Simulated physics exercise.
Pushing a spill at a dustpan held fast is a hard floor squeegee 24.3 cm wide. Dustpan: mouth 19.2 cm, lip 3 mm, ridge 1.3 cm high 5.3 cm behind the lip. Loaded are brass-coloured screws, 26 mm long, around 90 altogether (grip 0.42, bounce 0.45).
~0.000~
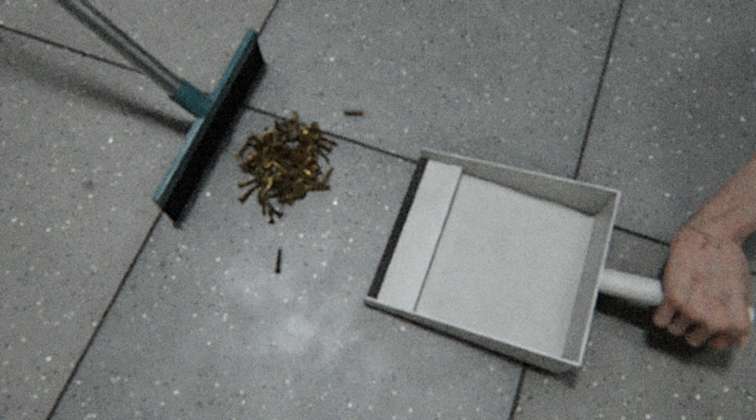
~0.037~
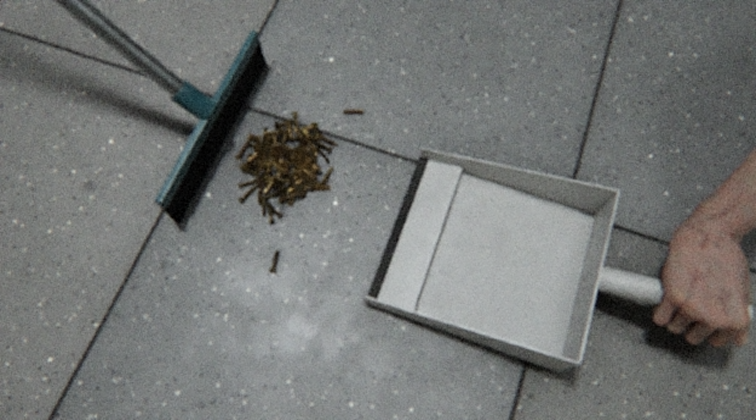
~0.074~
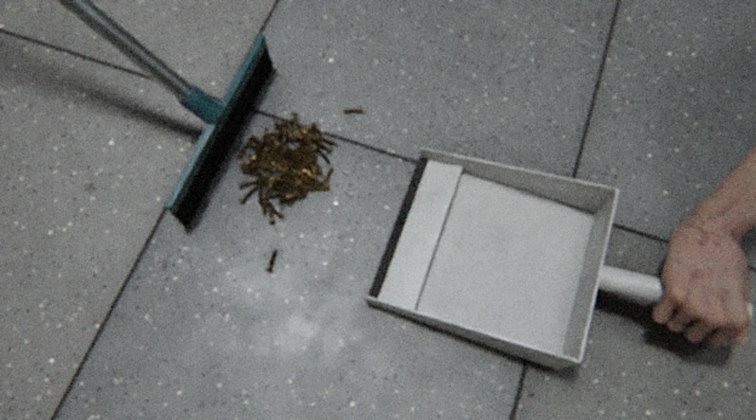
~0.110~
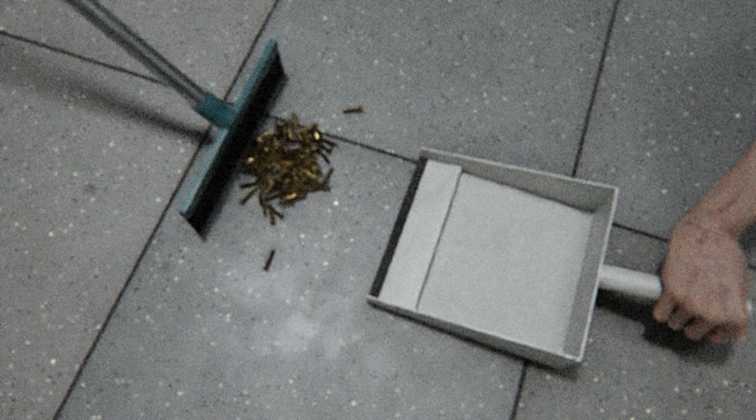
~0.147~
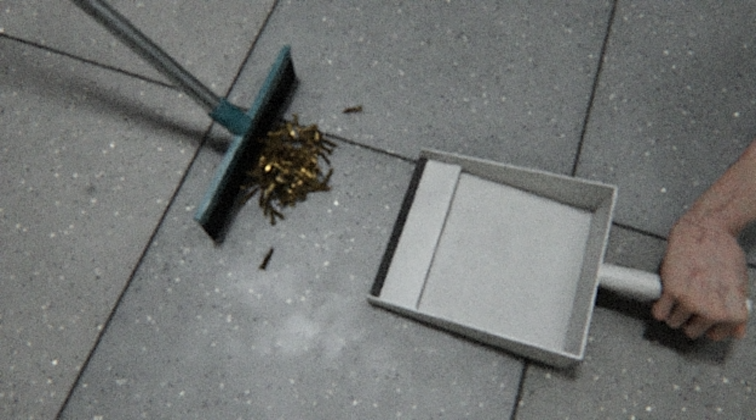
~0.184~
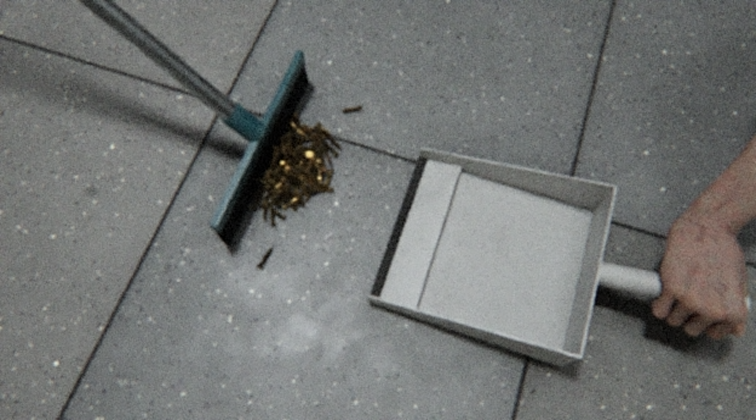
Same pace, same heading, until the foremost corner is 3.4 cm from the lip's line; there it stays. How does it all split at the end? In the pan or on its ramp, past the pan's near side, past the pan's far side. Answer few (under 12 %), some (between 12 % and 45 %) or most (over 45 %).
Pan: Some, near side: Few, far side: Few.
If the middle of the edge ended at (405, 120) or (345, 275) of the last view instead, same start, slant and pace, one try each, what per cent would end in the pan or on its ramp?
The two tries give about 10 and 25 percent.
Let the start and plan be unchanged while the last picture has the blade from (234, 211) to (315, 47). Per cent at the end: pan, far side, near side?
Pan: 20, far side: 20, near side: 0.
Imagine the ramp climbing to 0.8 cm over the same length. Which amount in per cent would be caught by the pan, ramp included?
Estimated share: Around 25 in a hundred.
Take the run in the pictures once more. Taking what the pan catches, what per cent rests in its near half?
About 40 %.
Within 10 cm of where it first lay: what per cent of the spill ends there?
I'd guess some 5 per cent.
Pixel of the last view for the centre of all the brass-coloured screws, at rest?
Look around (395, 202) in the last picture.
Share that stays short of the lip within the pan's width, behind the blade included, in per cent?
Around 70 in a hundred.
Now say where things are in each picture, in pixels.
The first picture shows blade from (159, 201) to (253, 37), moved 0.0 cm, 0 of the pieces shifted so far; middle of the pieces at (284, 161); pan at (501, 263).
The second picture shows blade from (163, 203) to (255, 39), moved 0.3 cm, 1 of the pieces shifted so far; middle of the pieces at (284, 162).
The third picture shows blade from (172, 207) to (262, 43), moved 1.4 cm, 2 of the pieces shifted so far; middle of the pieces at (284, 162).
The fourth picture shows blade from (186, 213) to (274, 48), moved 3.0 cm, 2 of the pieces shifted so far; middle of the pieces at (285, 162).
The fifth picture shows blade from (201, 220) to (287, 53), moved 4.9 cm, 28 of the pieces shifted so far; middle of the pieces at (287, 163).
The sixth picture shows blade from (217, 227) to (300, 59), moved 6.8 cm, 85 of the pieces shifted so far; middle of the pieces at (295, 171); pan at (501, 260). Its pace works out near 0.51 m/s, heading 3 degrees towards the viewer's side.
Then, at 0.33 s, middle of the blade 10 cm from the lip; 0 % over the lip, far side 10 %, near side 0 %.
After 0.43 s, middle of the blade 5 cm from the lip; 0 % over the lip, far side 5 %, near side 0 %.
After 0.66 s, middle of the blade 4 cm from the lip; 20 % over the lip, far side 10 %, near side 0 %.
At rest (1.2 s), pan 25 %, near side 0 %, far side 10 %, in front of the lip or behind the blade 70 %.
